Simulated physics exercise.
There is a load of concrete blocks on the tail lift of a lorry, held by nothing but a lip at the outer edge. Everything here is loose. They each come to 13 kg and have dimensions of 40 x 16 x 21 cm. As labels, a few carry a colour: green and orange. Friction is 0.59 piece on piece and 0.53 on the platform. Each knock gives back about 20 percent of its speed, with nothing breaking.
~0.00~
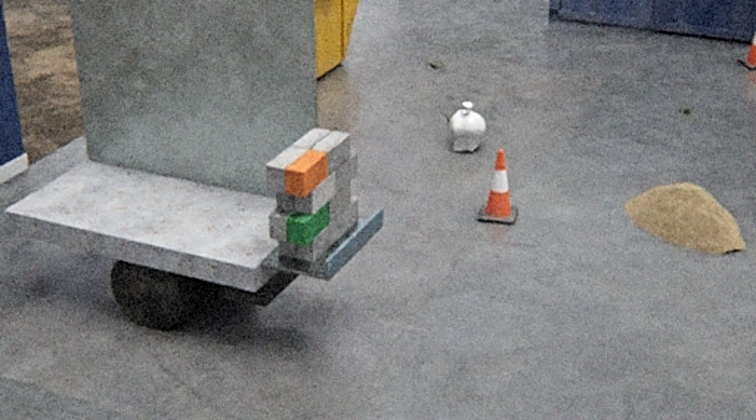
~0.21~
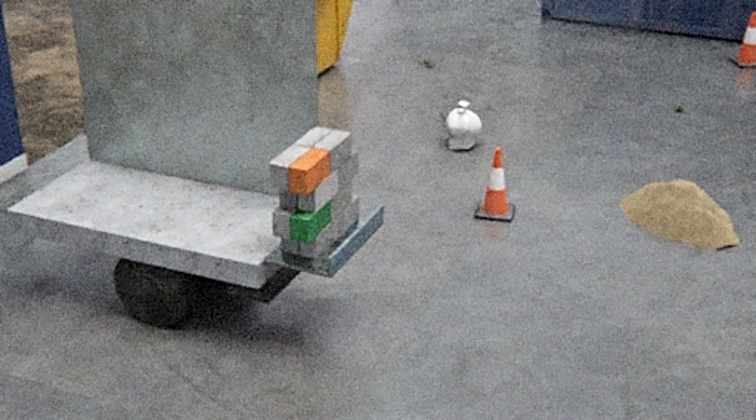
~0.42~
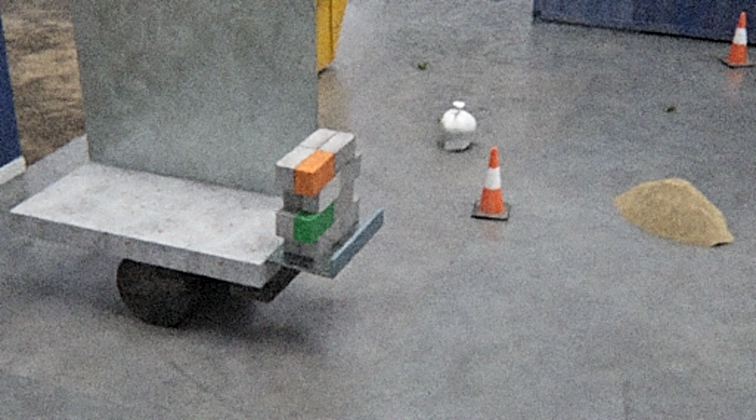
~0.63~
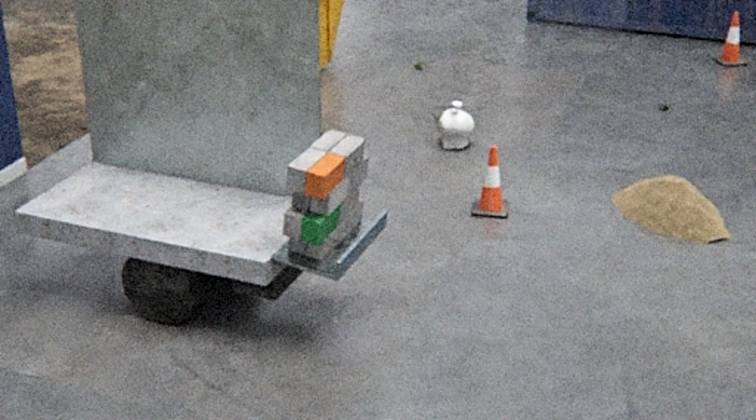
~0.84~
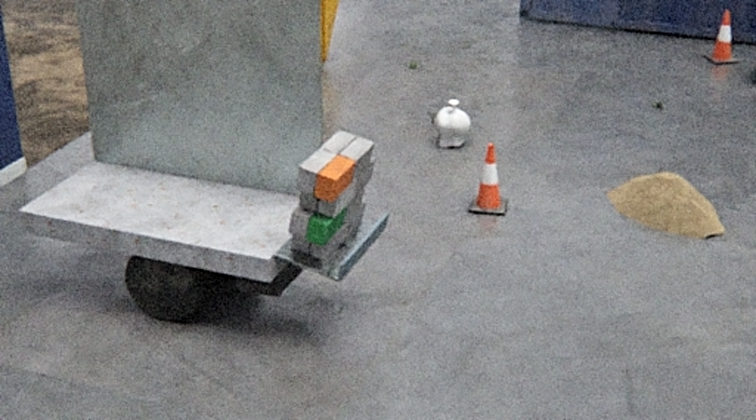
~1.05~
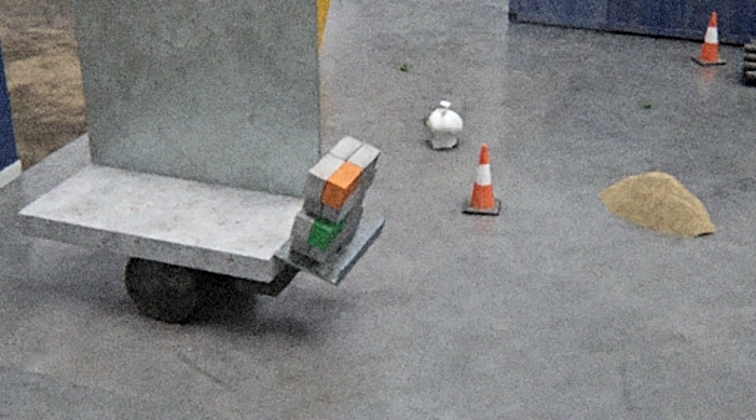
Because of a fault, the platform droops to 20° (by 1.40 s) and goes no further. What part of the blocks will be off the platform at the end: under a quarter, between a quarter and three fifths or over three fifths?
Loss: High, beyond three fifths.
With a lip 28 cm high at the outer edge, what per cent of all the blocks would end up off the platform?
You'd get 40 in a hundred.
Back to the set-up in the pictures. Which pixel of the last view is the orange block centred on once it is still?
Around (474, 358).
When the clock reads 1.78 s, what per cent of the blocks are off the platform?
60 per cent at that moment.
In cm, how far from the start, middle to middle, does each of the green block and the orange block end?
Estimate: Green near 120 cm, orange near 210 cm.
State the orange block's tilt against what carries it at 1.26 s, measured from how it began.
Some 10 degrees.
After 1.26 s, slope 19°; none of the 16 blocks off the platform, 16 disturbed; green block leaning 10°; orange block leaning 10°.
After 1.50 s, slope 20°; 6 of the 16 blocks off the platform; green block leaning 41°; orange block leaning 40°, 13 cm lower.
After 1.78 s, slope 20°; 10 of the 16 blocks off the platform; green block upside down; orange block on its side.
After 2.22 s, slope 20°; 12 of the 16 blocks off the platform; green block on its side; orange block on its side.
By the end (2.7 s), slope 20°; 12 of the 16 blocks off the platform; green block on its side; orange block on its side. That is 75 per cent. As the last picture would show them, middles, green block near (377, 339), orange block near (474, 358).
